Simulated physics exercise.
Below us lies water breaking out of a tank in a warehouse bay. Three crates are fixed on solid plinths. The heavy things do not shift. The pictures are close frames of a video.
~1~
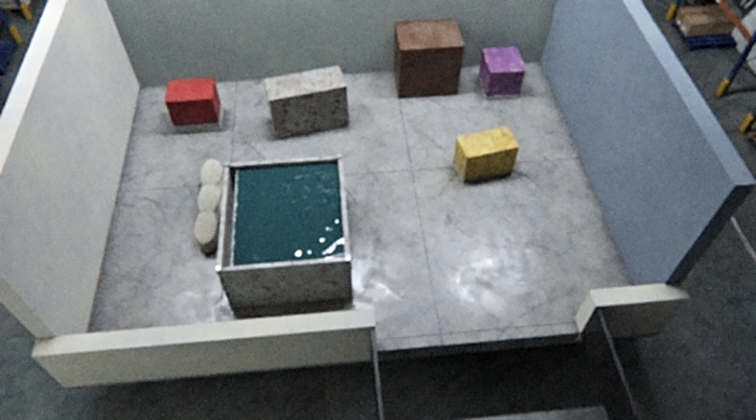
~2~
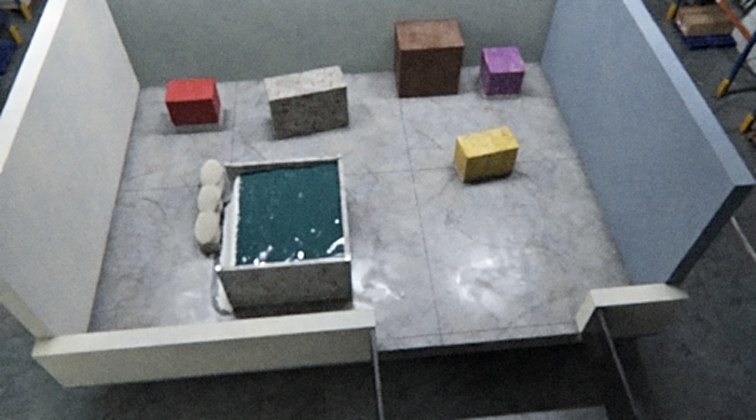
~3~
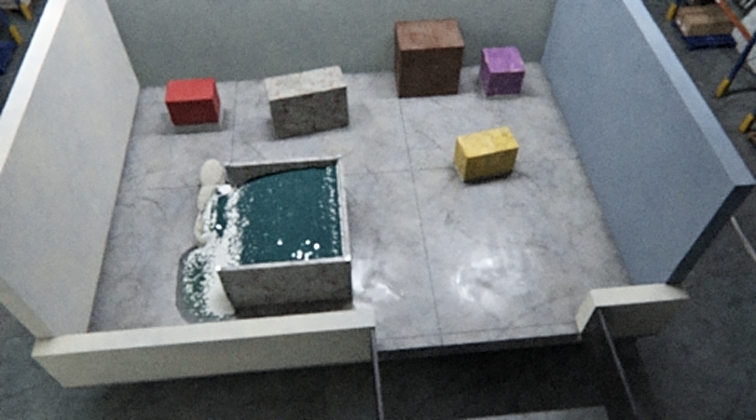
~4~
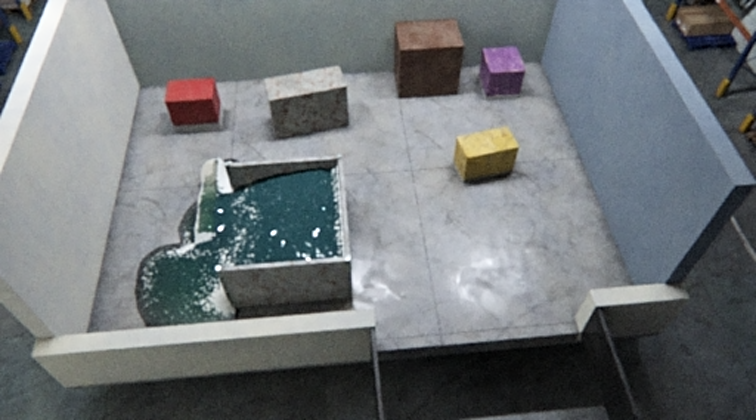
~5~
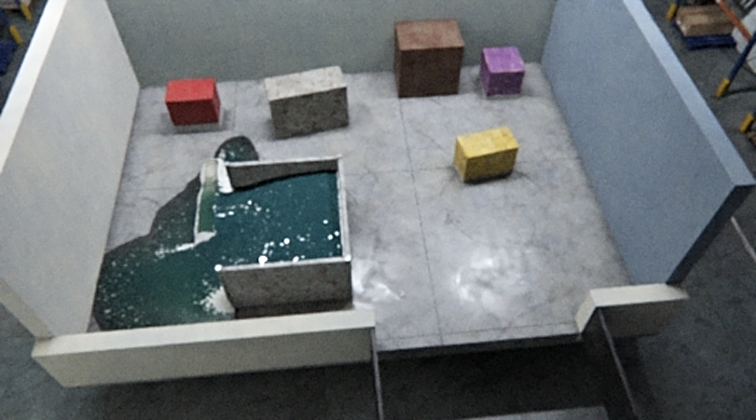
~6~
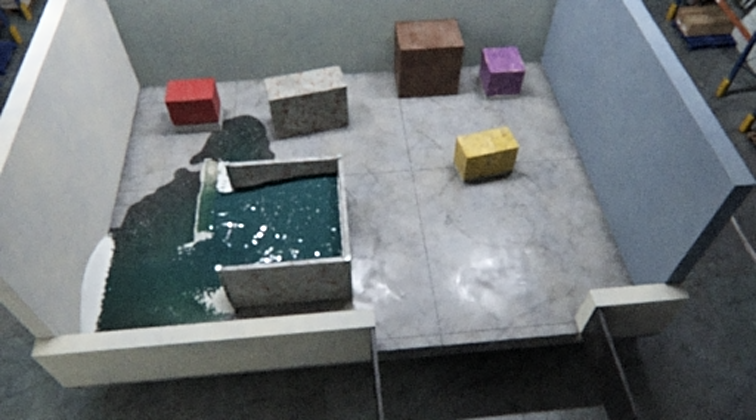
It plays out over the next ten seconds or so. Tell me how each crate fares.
The yellow crate is soaked; the red crate is soaked; the purple crate keeps dry.
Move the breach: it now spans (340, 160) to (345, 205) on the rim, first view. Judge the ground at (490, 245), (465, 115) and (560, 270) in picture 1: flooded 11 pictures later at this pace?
In turn: Awash, under water, covered.
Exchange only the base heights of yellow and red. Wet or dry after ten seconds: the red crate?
The red one is topped.
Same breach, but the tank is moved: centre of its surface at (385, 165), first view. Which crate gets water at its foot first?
That is the red-painted one.
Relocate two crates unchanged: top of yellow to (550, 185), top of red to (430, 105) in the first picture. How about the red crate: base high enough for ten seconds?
The red crate is safe.
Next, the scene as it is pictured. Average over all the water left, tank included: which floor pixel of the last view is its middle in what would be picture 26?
Near (219, 213).
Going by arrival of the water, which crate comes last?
It is the purple-painted one.
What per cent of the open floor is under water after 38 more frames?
Roughly 80 per cent.
A moment on, water covers 30 % of the floor; the yellow crate not reached, the red crate water round its plinth, the purple crate not reached.
Next, water covers 35 % of the floor; the yellow crate not reached, the red crate water round its plinth, the purple crate not reached.
Then, water covers 50 % of the floor; the yellow crate water round its plinth, the red crate water round its plinth, the purple crate not reached.
Later, water covers 80 % of the floor; the yellow crate water round its plinth, the red crate water round its plinth, the purple crate water round its plinth.
In the end, water covers 95 % of the floor; the yellow crate was topped, the red crate was topped, the purple crate stayed above the water.
